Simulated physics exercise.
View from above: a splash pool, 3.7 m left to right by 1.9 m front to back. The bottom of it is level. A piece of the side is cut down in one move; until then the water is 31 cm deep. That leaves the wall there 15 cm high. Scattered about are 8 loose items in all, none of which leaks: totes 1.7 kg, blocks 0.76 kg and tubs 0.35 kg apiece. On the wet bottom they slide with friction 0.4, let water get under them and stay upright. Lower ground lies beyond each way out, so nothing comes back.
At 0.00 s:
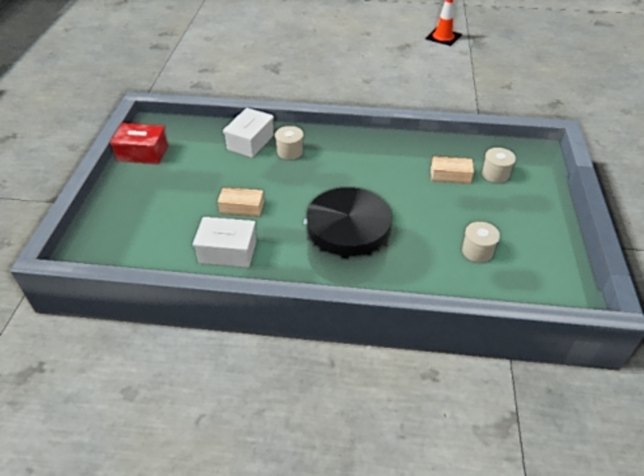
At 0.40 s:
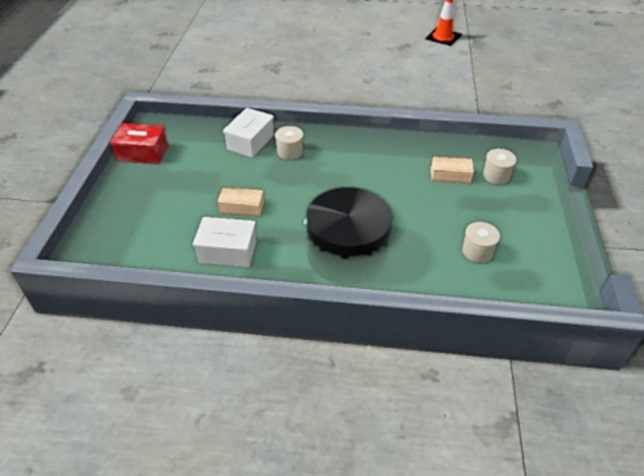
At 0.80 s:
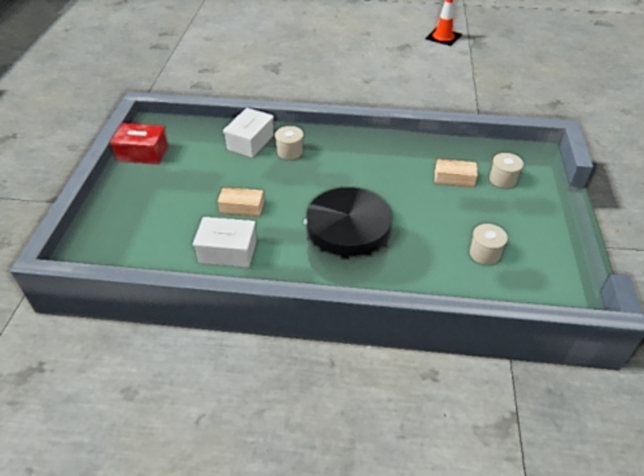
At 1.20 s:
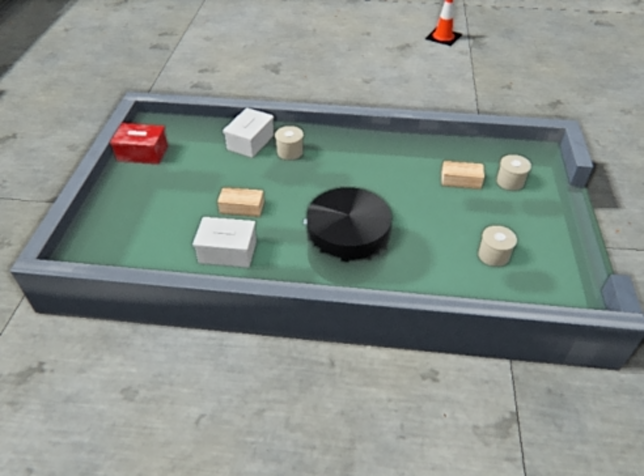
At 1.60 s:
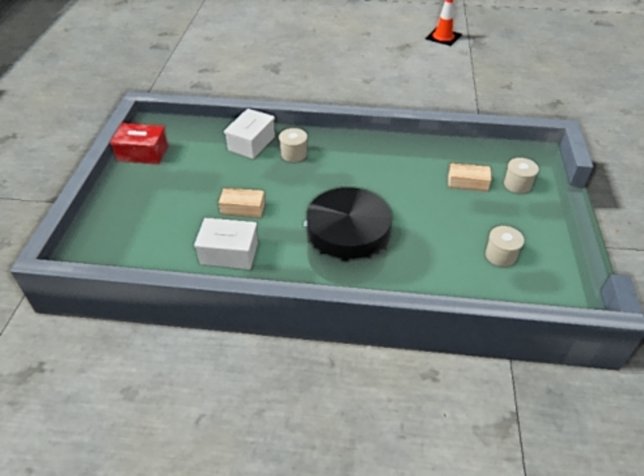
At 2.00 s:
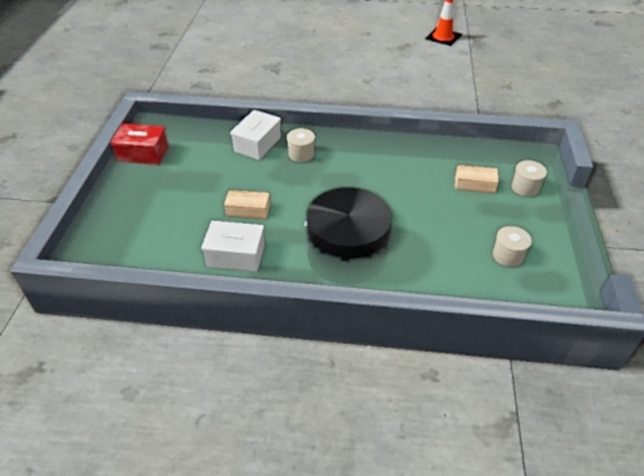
Shallow pool on concrete, part of its right wall dropping, a nearby block and tubs drifting slightly right, then others following.
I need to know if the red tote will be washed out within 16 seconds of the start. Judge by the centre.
It is shut in.
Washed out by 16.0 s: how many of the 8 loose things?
The answer is 1 at that time.
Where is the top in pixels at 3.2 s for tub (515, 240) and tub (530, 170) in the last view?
Roughly (545, 239), then roughly (563, 180).
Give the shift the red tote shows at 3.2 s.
I'd put it at around 5 cm.
After 3.2 s the red tote is near (145, 139), 0.1 m from its start, afloat; 0 of 8 are out; 8 afloat.
After 7.2 s the red tote is near (149, 141), 0.1 m from its start, afloat; 1 of 8 are out; 7 afloat.
After 12.0 s the red tote is near (155, 143), 0.1 m from its start, afloat; 1 of 8 are out; 7 afloat.
After 16.0 s the red tote is near (160, 143), 0.2 m from its start, afloat; 1 of 8 are out; 7 afloat.
